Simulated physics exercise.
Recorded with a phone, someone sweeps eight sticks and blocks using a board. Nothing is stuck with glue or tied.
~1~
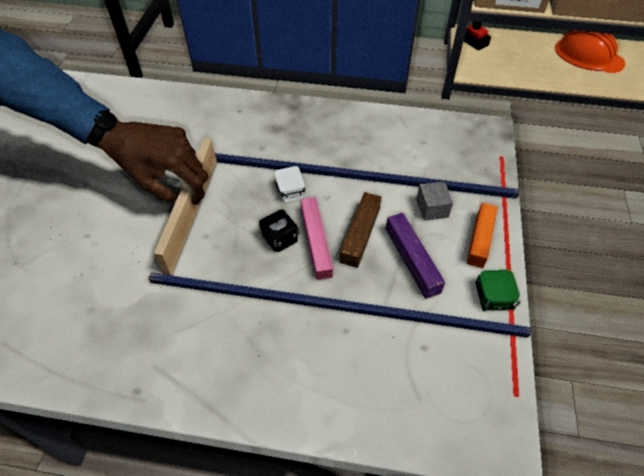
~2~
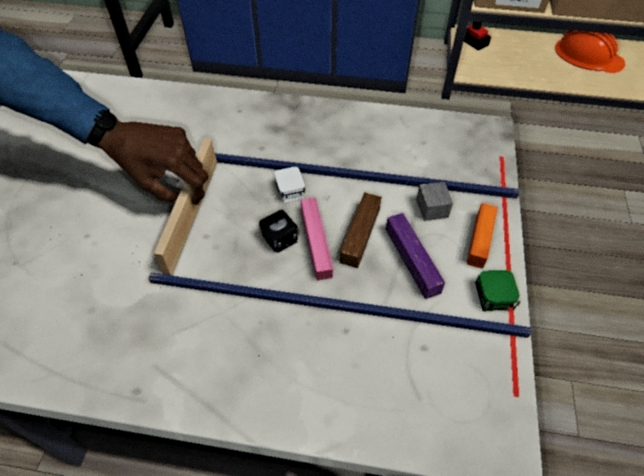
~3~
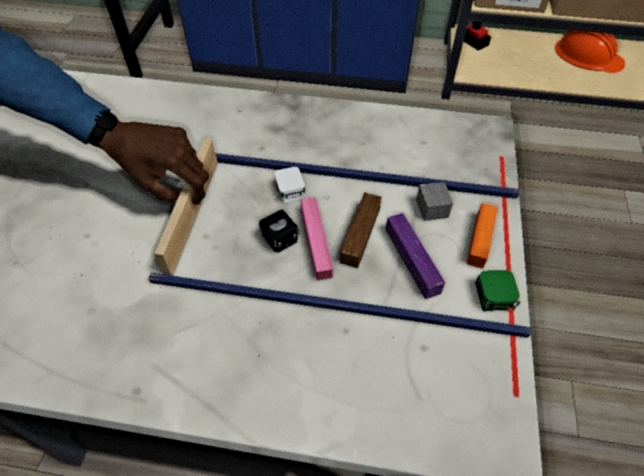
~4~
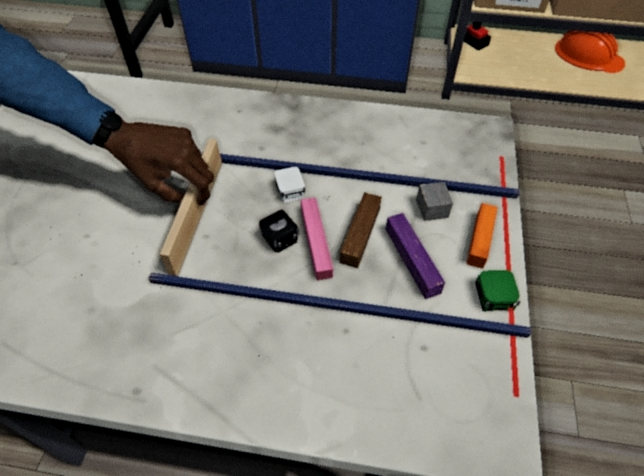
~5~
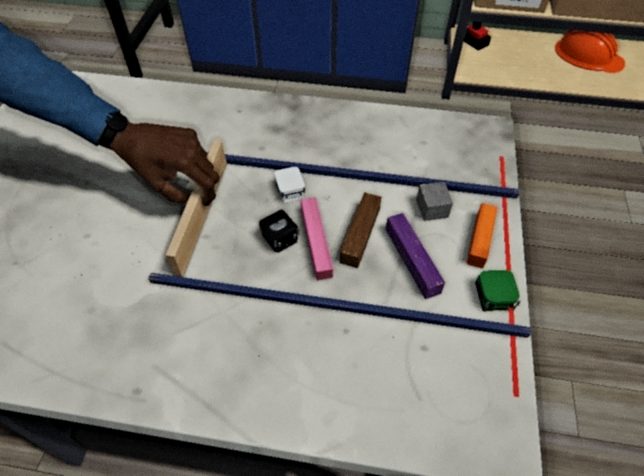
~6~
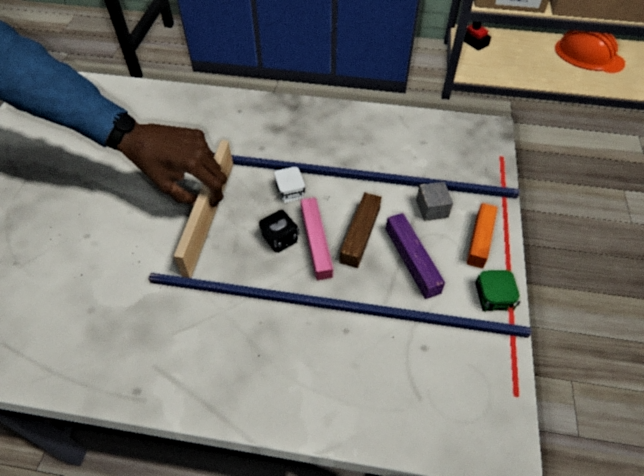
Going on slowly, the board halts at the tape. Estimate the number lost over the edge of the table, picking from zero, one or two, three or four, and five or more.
Lost over the edge: Five or more.
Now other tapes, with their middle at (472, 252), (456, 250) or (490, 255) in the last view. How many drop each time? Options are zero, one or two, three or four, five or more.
Tape by tape, the falls would be three or four, then either three or four, then 5 or more.
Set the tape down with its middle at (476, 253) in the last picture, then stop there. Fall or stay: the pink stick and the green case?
Pink stick: Is still there, green case: Is gone.
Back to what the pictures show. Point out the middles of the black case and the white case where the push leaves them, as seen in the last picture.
The black case stops around (528, 277); the white case around (520, 216).
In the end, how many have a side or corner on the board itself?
Contact count: 2.
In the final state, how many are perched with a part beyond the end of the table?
As for overhanging, the count is 2.
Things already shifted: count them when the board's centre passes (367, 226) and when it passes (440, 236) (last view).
So 5, and at the other place 8.
A little later, none off yet; green case at rest near (497, 291); orange stick at rest near (482, 235); grey block at rest near (434, 201).
When it is over, the number that fall off is five or more; down, pink stick, brown bar, purple bar, grey block, orange stick and green case.
